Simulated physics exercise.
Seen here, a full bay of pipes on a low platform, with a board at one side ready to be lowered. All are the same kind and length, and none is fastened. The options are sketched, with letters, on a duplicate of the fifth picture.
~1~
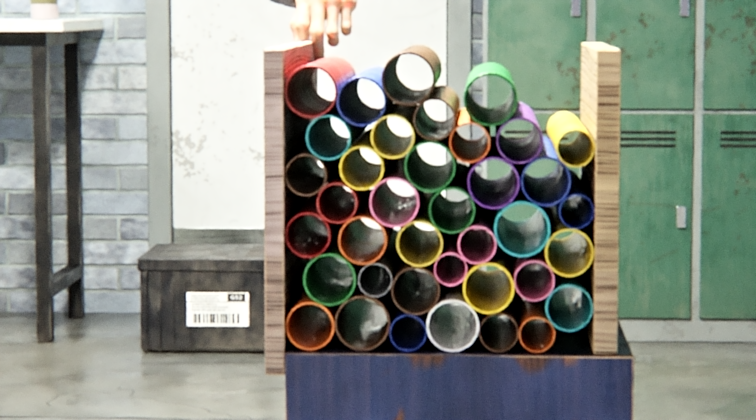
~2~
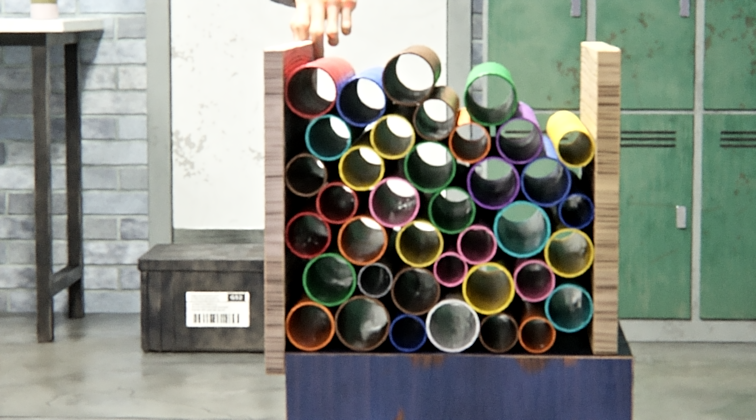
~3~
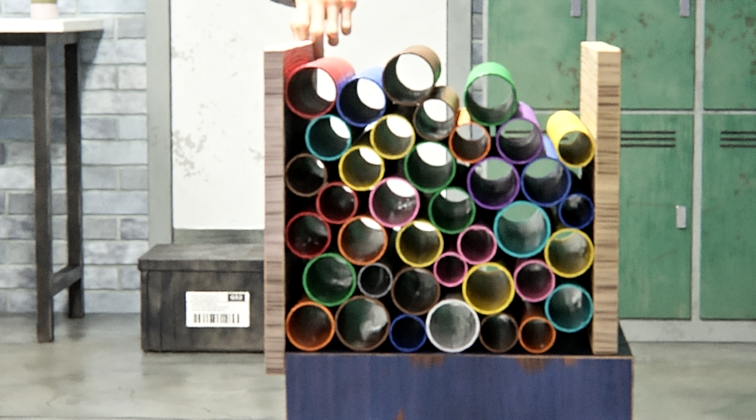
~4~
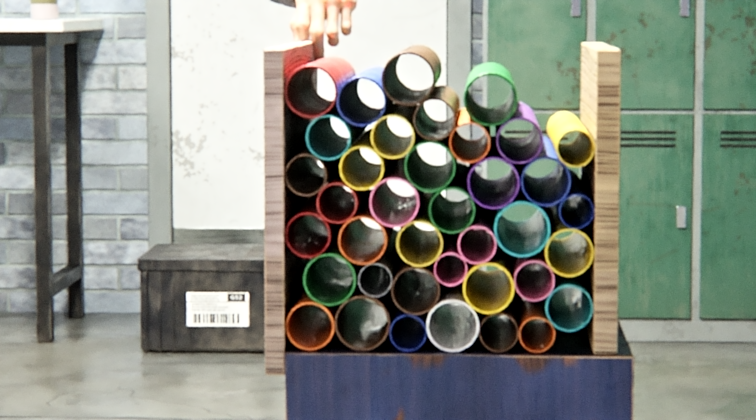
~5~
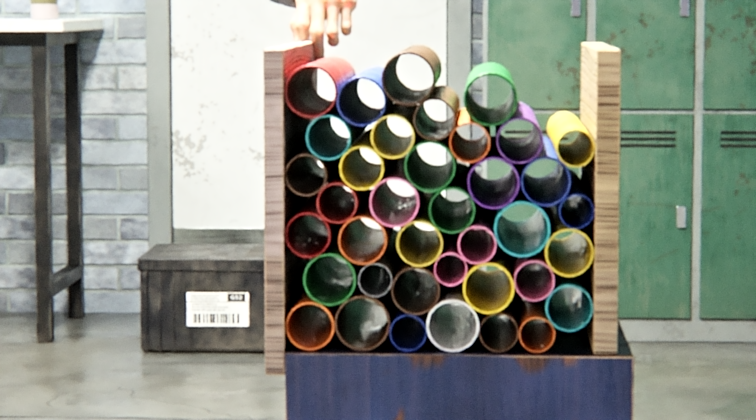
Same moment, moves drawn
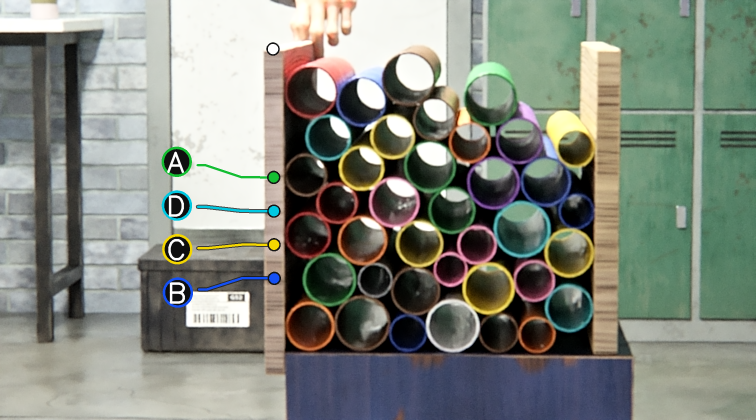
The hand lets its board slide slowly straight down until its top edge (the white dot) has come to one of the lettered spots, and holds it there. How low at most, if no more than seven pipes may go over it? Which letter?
The last mark within the limit is C.
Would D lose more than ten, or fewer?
It loses fewer than ten.
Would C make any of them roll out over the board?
Yes, at C.
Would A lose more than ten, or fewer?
At A, fewer than ten.
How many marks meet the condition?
Three of the four.
On the marked copy, A at (274, 178); B at (274, 278); C at (274, 245); D at (274, 211); the white dot at (273, 49).
Taking C. A third of the way, top of the board (285, 134).
Two thirds of the way, top of the board (285, 227).
When it is over, top of the board (285, 244), about four out over the board.
As for the rest, A one out over the board; B more than seven out over the board; D one out over the board.
